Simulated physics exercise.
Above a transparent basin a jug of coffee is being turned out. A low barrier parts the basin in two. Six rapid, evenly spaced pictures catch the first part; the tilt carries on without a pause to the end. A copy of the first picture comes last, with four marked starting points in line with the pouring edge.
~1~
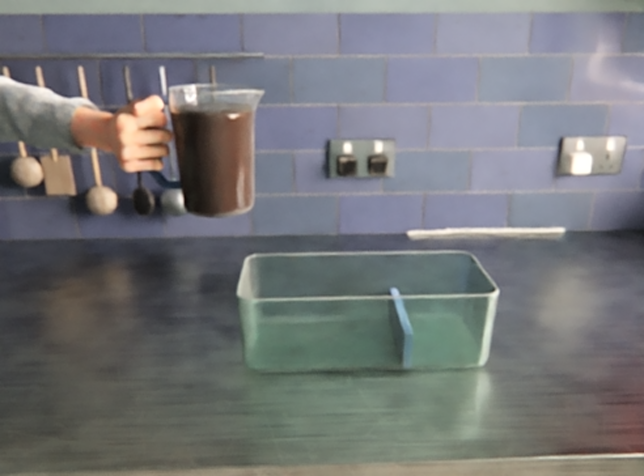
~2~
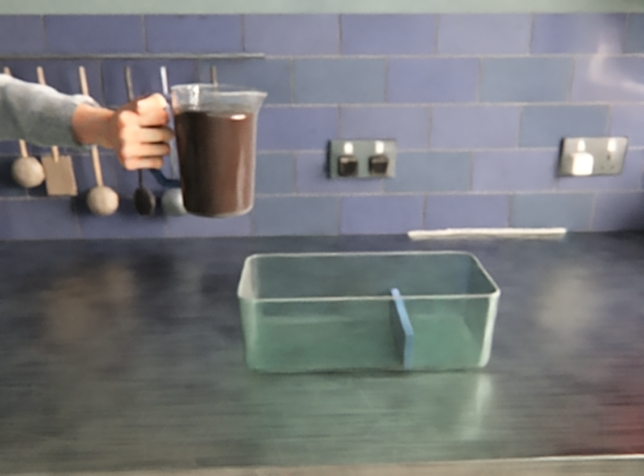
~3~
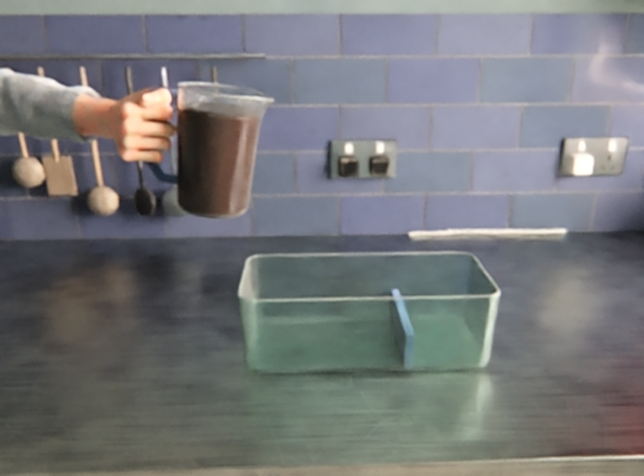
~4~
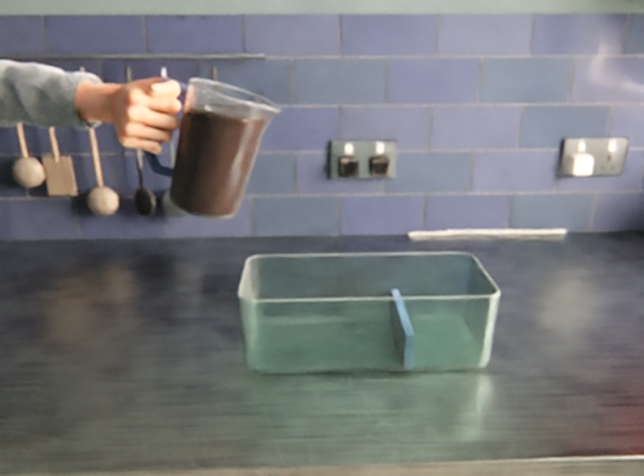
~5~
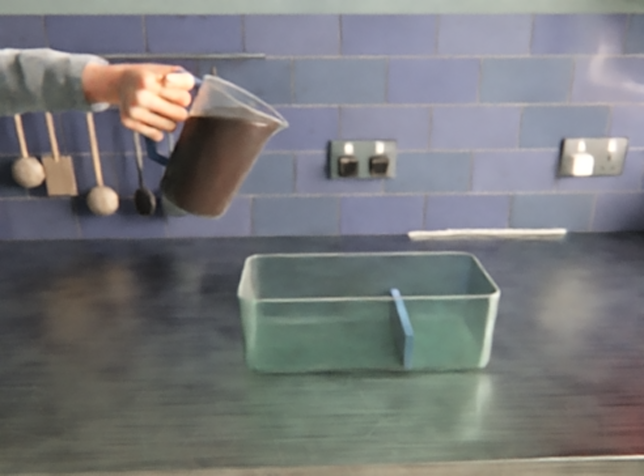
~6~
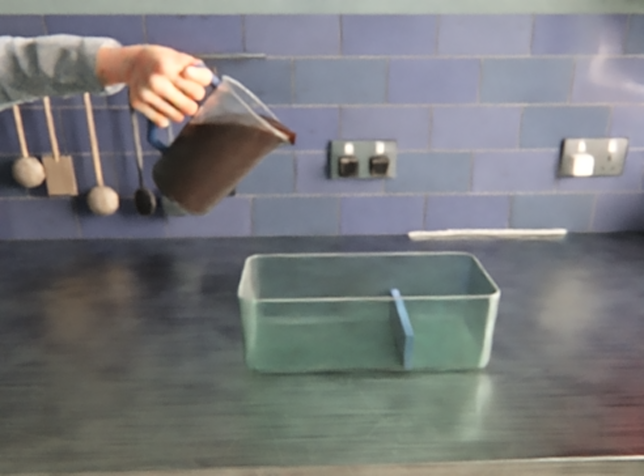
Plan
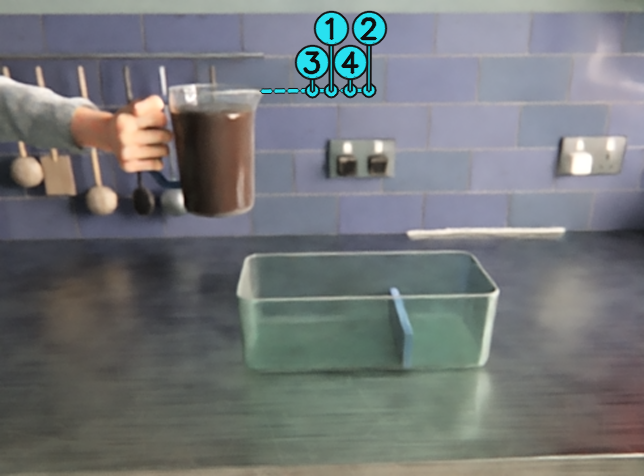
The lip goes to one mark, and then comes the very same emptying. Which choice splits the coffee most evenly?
Best: 1.
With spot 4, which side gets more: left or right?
More ends on the right.
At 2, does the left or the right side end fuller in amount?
More ends on the right.
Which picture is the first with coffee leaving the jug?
Picture 6.
In cyan, 1 at (331, 90); 2 at (368, 90); 3 at (312, 90); 4 at (350, 90).
Choosing 1, about 52 % ends left of the wall and 45 % right of it.
Choosing 2, about 10 % ends left of the wall and 85 % right of it; 5 % is lost outside.
Choosing 3, about 81 % ends left of the wall and 10 % right of it; 9 % is lost outside.
Choosing 4, about 13 % ends left of the wall and 84 % right of it; 3 % is lost outside.
